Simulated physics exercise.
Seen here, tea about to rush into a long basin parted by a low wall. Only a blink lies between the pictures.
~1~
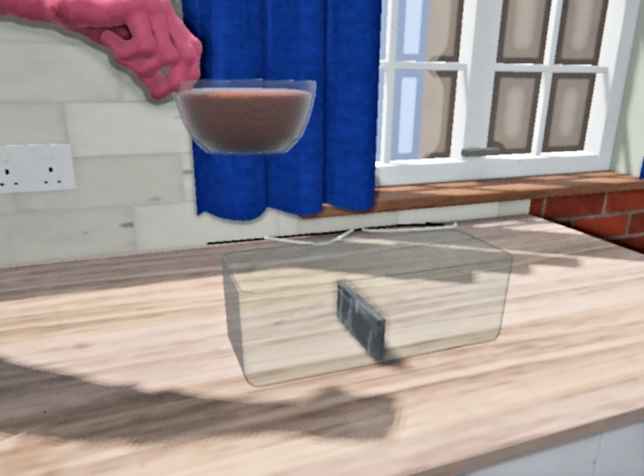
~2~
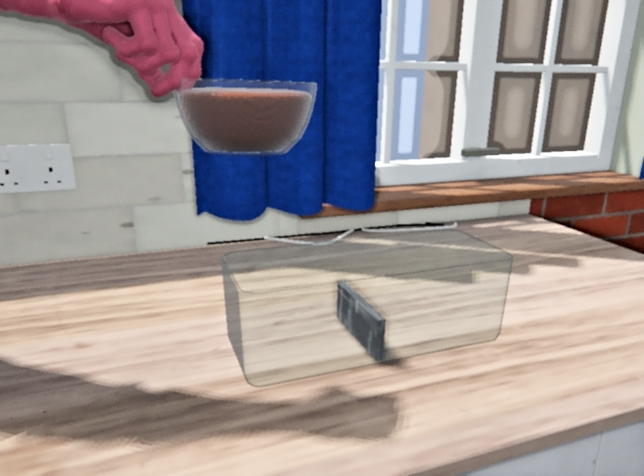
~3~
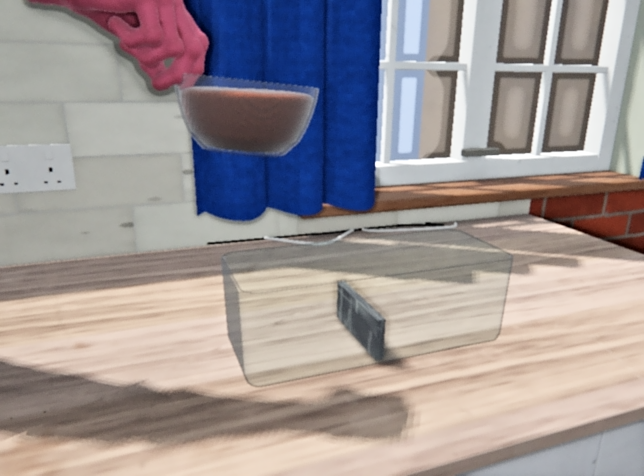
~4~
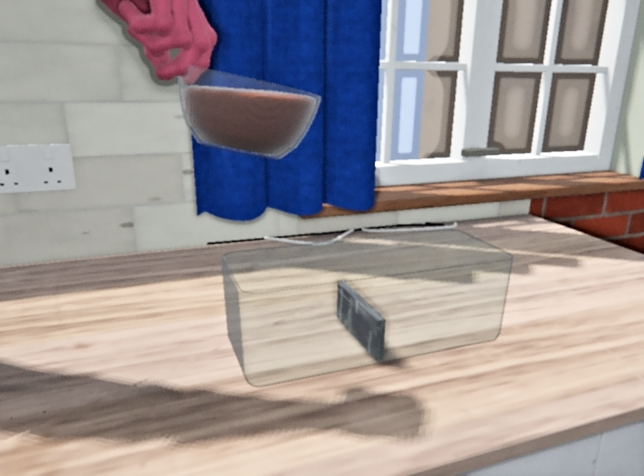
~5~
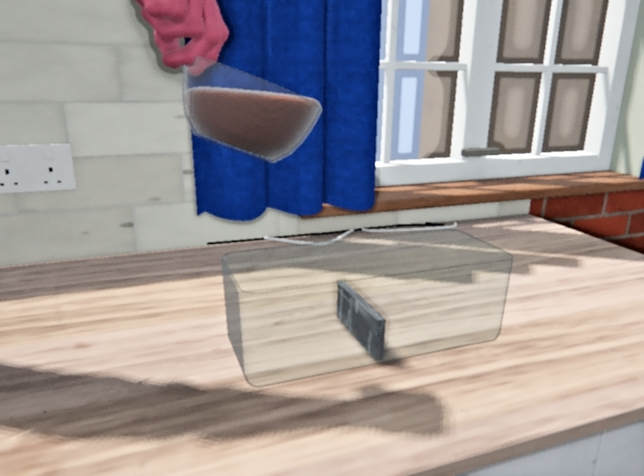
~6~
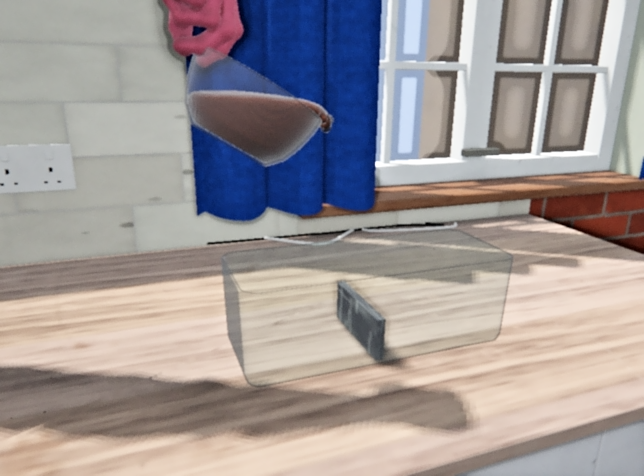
On a pale wooden kitchen worktop, seen from slightly above by a still camera, sunlight and shadows lie before a blue curtain, a white-framed window and red bricks at right. A pink hand at upper left holds a clear bowl of brown tea above a long transparent basin with a low dark wall inside. The bowl tilts rightward, slowly then further, until tea reaches its right rim and begins crossing it.
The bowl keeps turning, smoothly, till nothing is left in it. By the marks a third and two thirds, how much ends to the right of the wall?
It comes to between a third and two thirds.
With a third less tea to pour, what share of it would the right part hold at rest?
Some 20 per cent.
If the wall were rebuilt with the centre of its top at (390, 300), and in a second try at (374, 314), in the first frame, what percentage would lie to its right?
About 5 and 30 per cent.
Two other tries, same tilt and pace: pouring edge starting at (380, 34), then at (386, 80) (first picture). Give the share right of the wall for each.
Roughly 90 per cent, and 90 per cent.
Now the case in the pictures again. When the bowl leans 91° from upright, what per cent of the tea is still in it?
Roughly 20 in a hundred.
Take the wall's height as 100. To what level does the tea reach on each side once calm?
The left part 30 per cent, the right part 30.
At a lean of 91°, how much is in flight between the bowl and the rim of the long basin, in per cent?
It comes to 50 per cent or so.
A moment on, the bowl is tipped on its side and 18 per cent is still to pour, 7 is left of the wall and 26 right of it.
Next, the bowl is tipped right over and 1 per cent is still to pour, 46 is left of the wall and 47 right of it.
Then the bowl is tipped right over and 0 per cent is still to pour, 50 is left of the wall and 48 right of it.
Later the bowl is tipped right over and 0 per cent is still to pour, 50 is left of the wall and 48 right of it.
Finally, 50 per cent lies left of the wall, 48 right of it and 2 outside.
